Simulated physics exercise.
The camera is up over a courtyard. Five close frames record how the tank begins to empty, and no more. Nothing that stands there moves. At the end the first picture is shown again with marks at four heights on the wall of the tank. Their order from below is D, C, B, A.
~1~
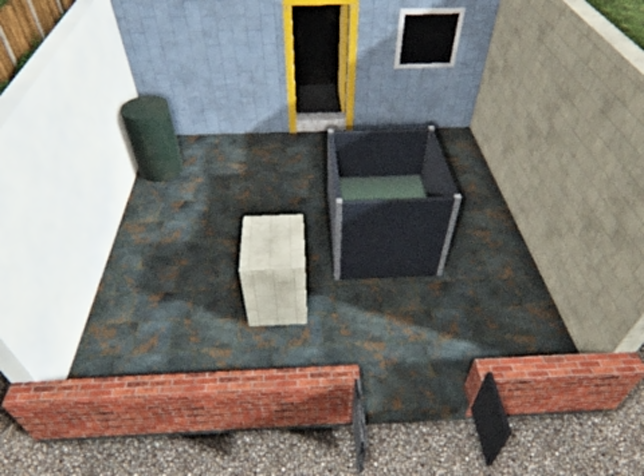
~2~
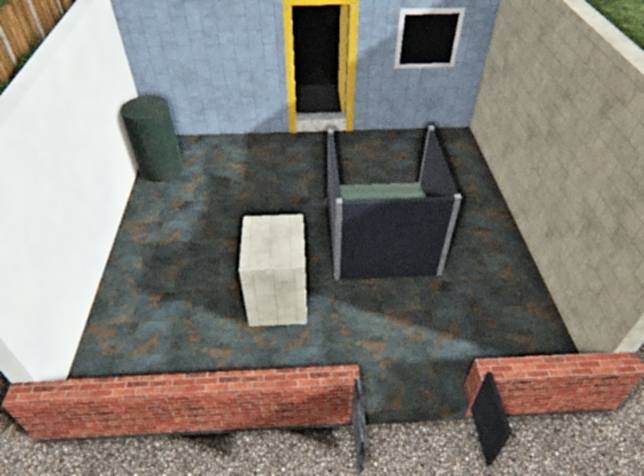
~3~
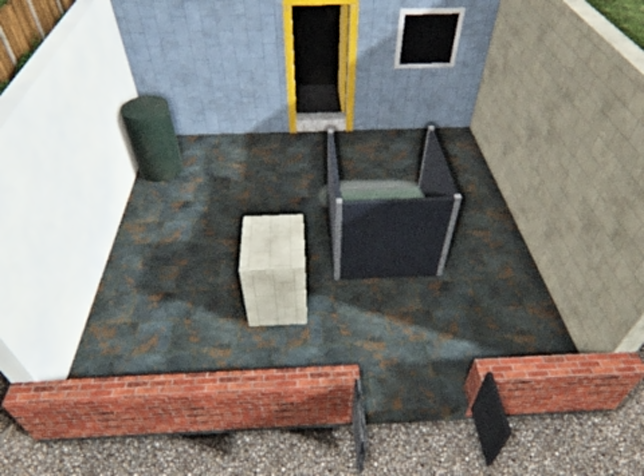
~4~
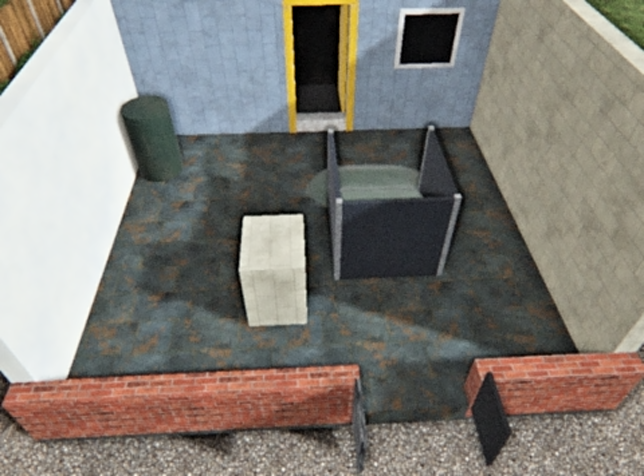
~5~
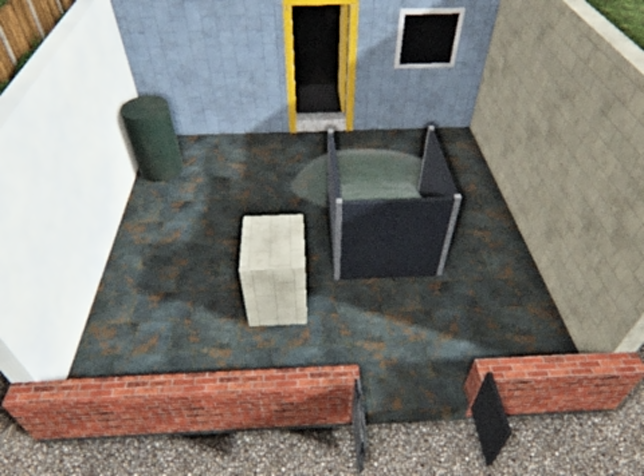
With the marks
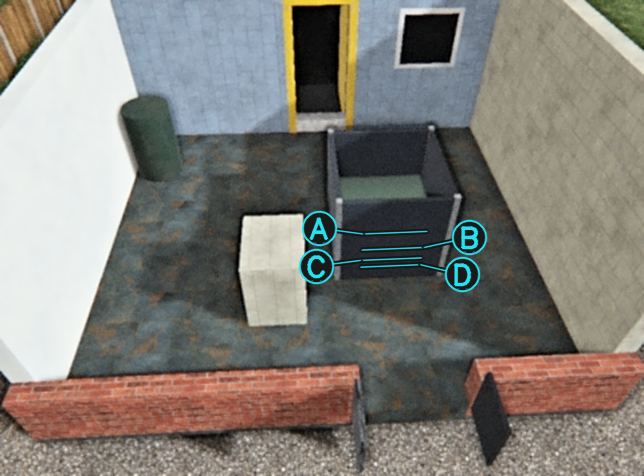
A walled courtyard with dark, rust-flecked paving is seen from above by a still camera. A yellow-framed doorway and a small window sit in the blue back wall, with a green cylinder at left, a pale block near the middle, a dark tank of greenish water right of centre, and low brick walls in front. The tank's back panel disappears, and the water spreads backward and leftward across the paving in a widening, rounded sheet.
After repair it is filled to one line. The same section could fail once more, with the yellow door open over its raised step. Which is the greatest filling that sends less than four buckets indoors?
The limit is B.
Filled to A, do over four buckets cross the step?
Yes, it does.
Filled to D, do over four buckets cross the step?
No, not at all.
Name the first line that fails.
Here it is line A.
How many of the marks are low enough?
Three of the four.
In cyan, A at (395, 232); B at (392, 248); C at (391, 259); D at (390, 265); from the bottom up D, C, B, A.
With A, about 9 bucketfuls get in.
With B, a bucket or two gets in.
With C, nothing gets over.
With D, nothing gets over.
